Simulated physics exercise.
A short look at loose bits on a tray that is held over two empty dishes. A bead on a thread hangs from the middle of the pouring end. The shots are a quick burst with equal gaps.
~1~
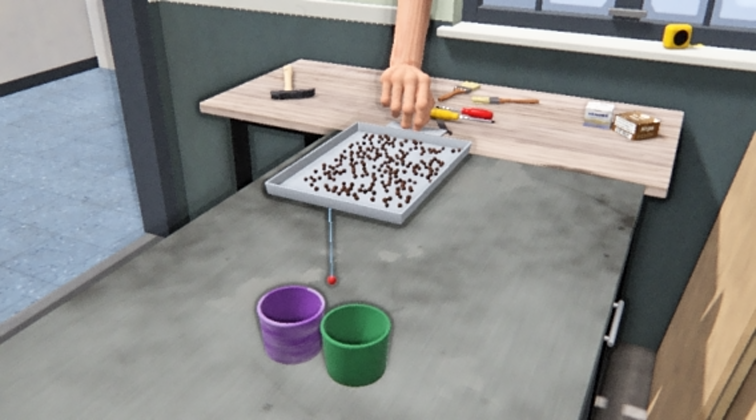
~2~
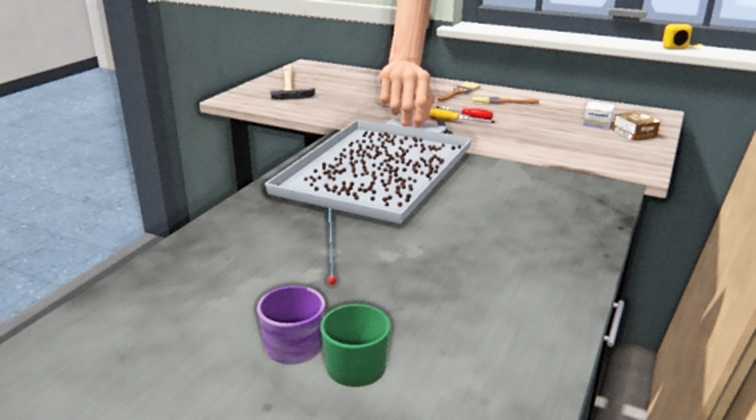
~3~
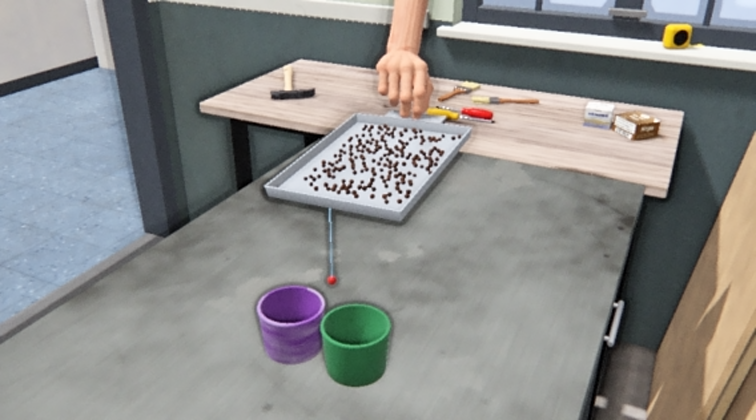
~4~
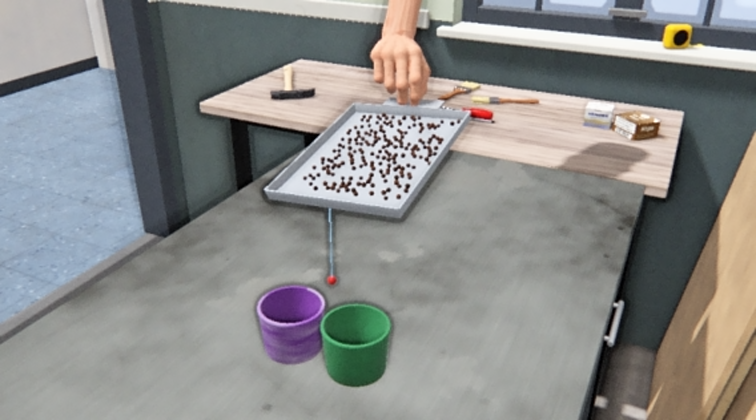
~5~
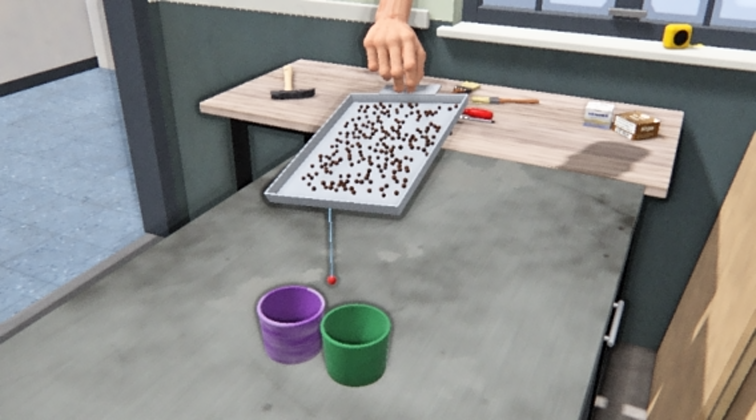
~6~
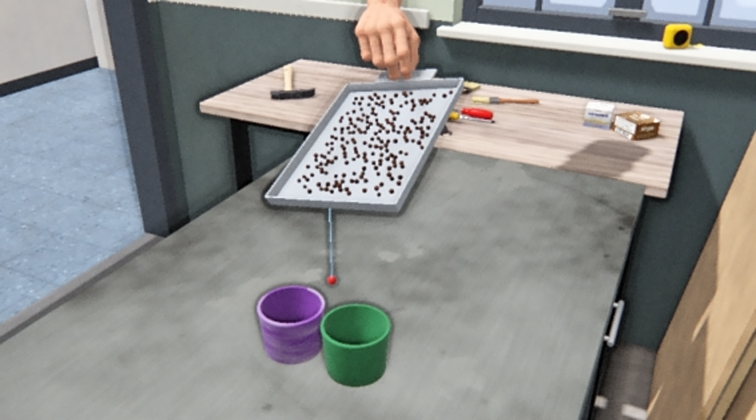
A hand at the far edge of a gray tray scattered with small brown bits steadily raised that side, tilting the tray toward the viewer above a purple dish and a green one.
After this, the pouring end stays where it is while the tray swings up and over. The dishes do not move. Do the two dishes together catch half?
The two hold under half of the load.
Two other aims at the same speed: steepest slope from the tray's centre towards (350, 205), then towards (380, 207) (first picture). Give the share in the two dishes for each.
First some 70, then 20 per cent.
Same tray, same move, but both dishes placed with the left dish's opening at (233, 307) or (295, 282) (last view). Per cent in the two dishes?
Roughly 10 per cent, and 60 per cent.
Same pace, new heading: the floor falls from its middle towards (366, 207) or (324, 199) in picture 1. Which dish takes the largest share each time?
In turn: The right dish; the left one.
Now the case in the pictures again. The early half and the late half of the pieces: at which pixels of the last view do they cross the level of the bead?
The first part at (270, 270); the rest at (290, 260).
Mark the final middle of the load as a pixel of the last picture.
Close to (262, 324).
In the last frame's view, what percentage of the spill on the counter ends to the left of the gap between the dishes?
About 90 per cent.
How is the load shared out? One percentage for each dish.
For the left dish some 20 %, for the right dish some 0 %.
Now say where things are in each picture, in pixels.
Corners of the pouring end (268, 183) and (400, 213), level; middle of the load (382, 166), allspice berries; left dish (275, 339); right dish (340, 361); bead on its thread (332, 280), in the first frame.
Corners of the pouring end (267, 183) and (400, 212), level; middle of the load (382, 164), in the second frame.
Corners of the pouring end (267, 186) and (399, 210), tipped barely, lowest at the left corner; middle of the load (381, 159), in the third frame.
Corners of the pouring end (267, 189) and (398, 207), tipped a little, lowest at the left corner; middle of the load (380, 151), in the fourth frame.
Corners of the pouring end (267, 192) and (396, 205), tipped clearly, lowest at the left corner; middle of the load (377, 144), in the fifth frame.
Corners of the pouring end (267, 196) and (394, 203), tipped clearly, lowest at the left corner; middle of the load (372, 139), roughly half on the move; left dish (275, 339); right dish (340, 361), in the sixth frame.
Just after the last frame, tray tipped steeply; the larger part on the tray; just a few outside both; roughly a quarter in the air.
A moment on, tray tipped past a quarter turn; roughly half on the tray; just a few in the left dish; roughly half outside both; just a few in the air.
Further on, tray tipped past a quarter turn; roughly a quarter in the left dish; the larger part outside both.
When it is over, tray tipped past a quarter turn; not one in the right dish; roughly a quarter in the left dish; the larger part outside both.
